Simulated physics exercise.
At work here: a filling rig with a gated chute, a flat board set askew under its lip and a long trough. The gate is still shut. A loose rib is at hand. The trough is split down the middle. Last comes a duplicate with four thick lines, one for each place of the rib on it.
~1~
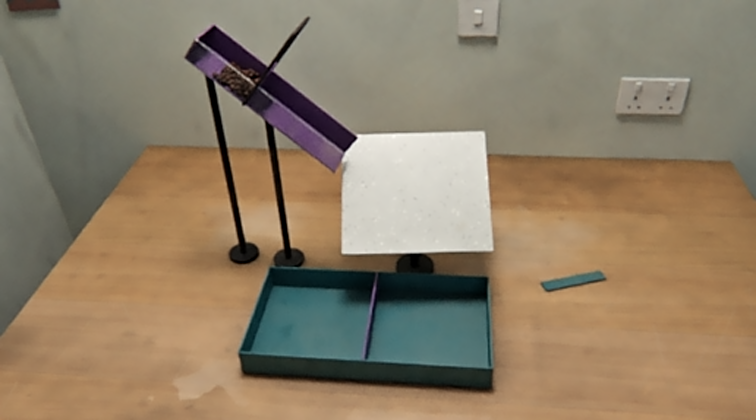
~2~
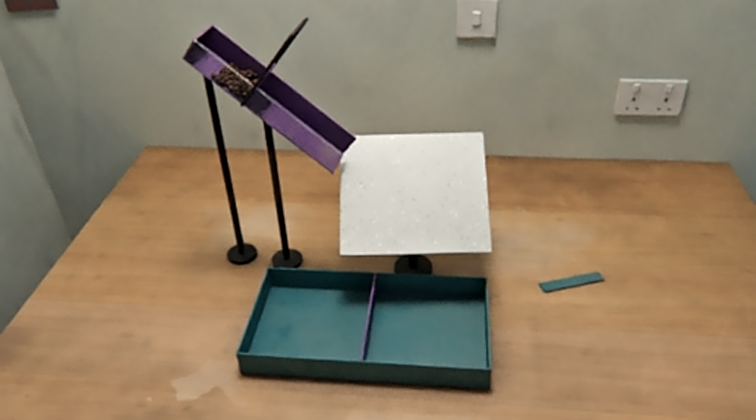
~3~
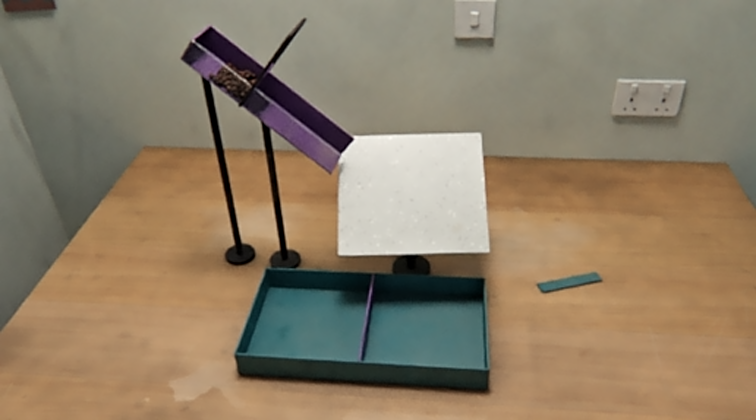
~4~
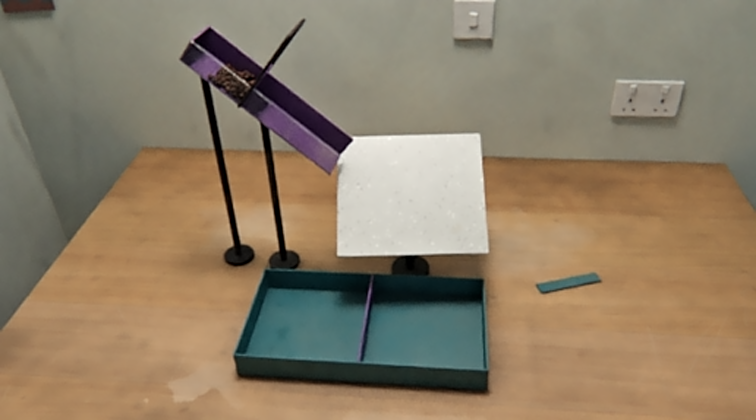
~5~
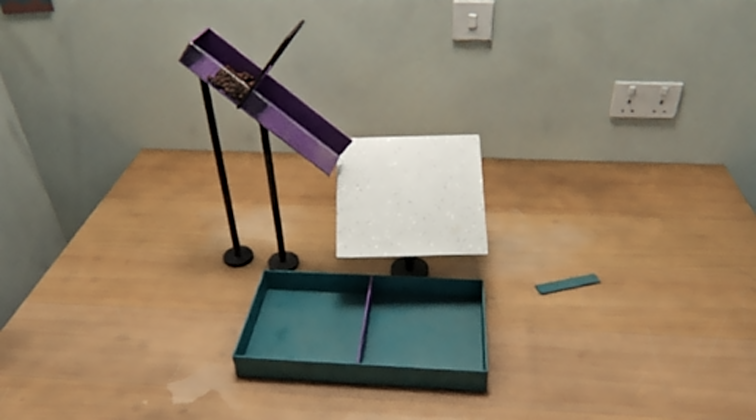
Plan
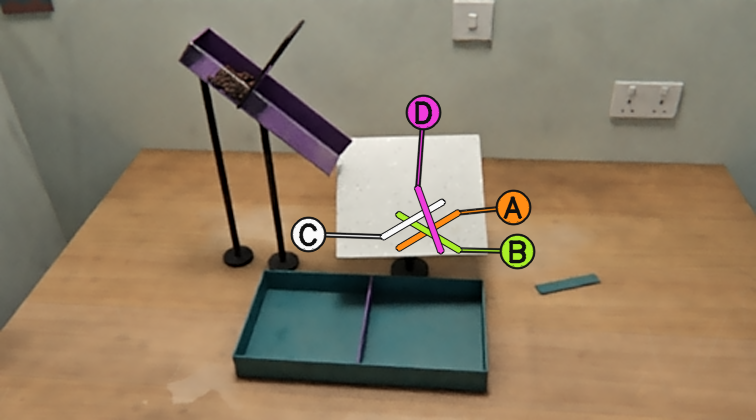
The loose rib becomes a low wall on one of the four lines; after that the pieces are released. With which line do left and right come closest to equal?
Line C.
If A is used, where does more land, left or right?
More lands on the right.
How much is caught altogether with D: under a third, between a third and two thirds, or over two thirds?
Line D gives over two thirds.
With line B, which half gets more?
Right.
On the marked copy, line A from (457, 212) to (399, 248); line B from (398, 214) to (458, 249); line C from (442, 202) to (383, 236); line D from (417, 188) to (440, 250).
If A is chosen, of what is caught, a stray few in the left half, nearly all in the right.
If B is chosen, of what is caught, a stray few in the left half, nearly all in the right.
If C is chosen, of what is caught, about two thirds in the left half, about a third in the right.
If D is chosen, of what is caught, none in the left half, all in the right.
